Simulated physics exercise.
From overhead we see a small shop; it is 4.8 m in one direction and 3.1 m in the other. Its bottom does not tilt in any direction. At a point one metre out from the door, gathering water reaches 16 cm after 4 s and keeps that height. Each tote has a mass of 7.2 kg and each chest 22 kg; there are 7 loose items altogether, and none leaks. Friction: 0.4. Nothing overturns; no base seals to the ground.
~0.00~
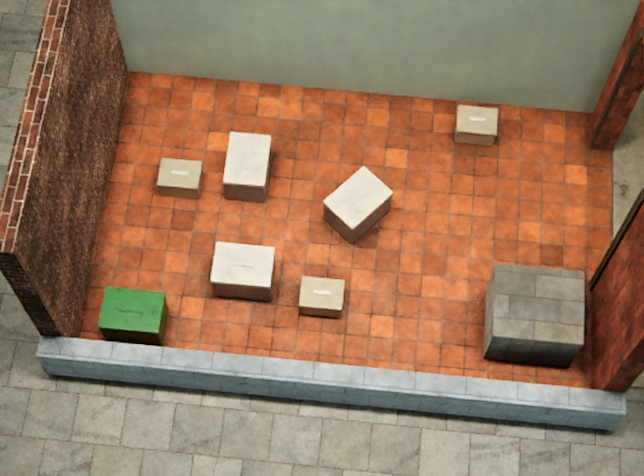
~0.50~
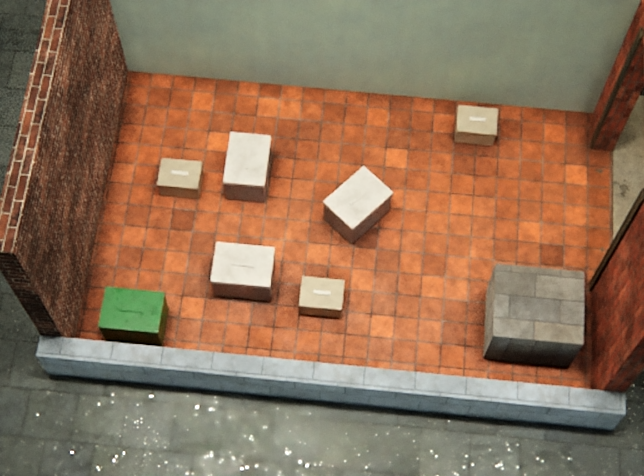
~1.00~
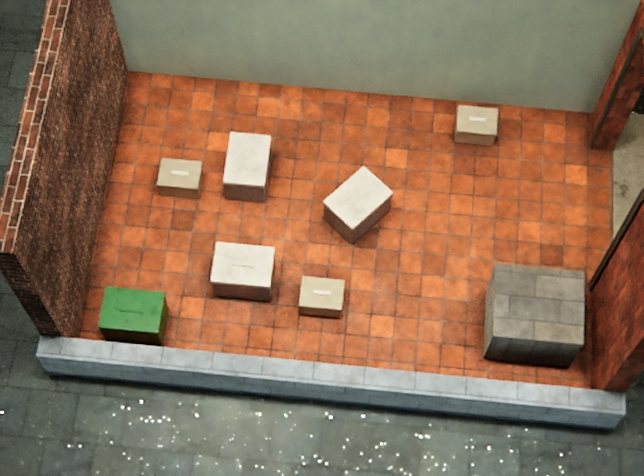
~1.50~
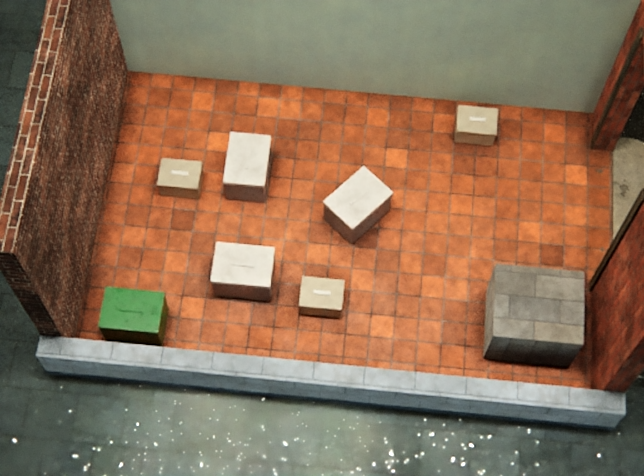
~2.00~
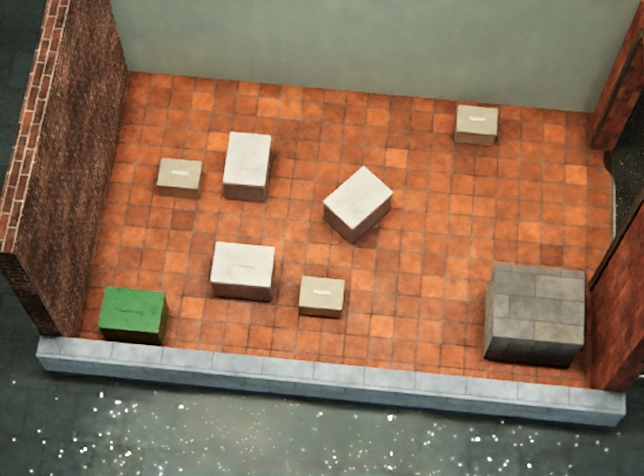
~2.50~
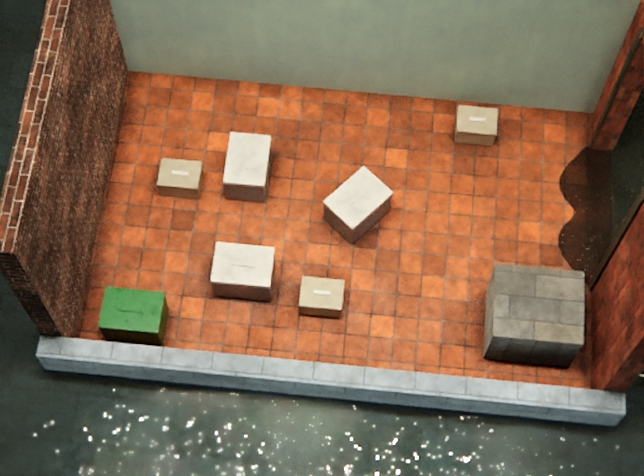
Dark, glinting water spread over the pale paving around a small tiled shop seen from above, then crept in through the opening on the right, while the green chest and the other boxes stayed still.
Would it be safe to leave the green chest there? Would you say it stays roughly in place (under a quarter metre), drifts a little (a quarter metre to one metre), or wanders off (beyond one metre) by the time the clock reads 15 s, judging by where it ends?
I would say it wanders off.
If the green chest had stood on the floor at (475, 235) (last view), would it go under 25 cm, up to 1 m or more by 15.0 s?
Outcome - it ends up well away.
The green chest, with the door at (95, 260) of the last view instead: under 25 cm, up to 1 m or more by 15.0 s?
With that change, the green chest travels a long distance.
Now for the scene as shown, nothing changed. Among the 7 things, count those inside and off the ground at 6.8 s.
At that time, 2.
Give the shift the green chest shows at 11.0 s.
About 20 cm out of place.
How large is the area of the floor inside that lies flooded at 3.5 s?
I'd put it close to 1.5 m2.
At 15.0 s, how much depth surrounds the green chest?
13 cm or so.
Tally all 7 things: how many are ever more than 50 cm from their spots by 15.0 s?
That comes to 7.
After 3.5 s the green chest is near (131, 310), 0.0 m from its start, aground; 0 afloat.
After 6.8 s the green chest is near (131, 310), 0.0 m from its start, aground; 2 afloat.
After 11.0 s the green chest is near (135, 285), 0.2 m from its start, afloat; 4 afloat.
After 15.0 s the green chest is near (227, 201), 1.4 m from its start, afloat; 7 afloat.
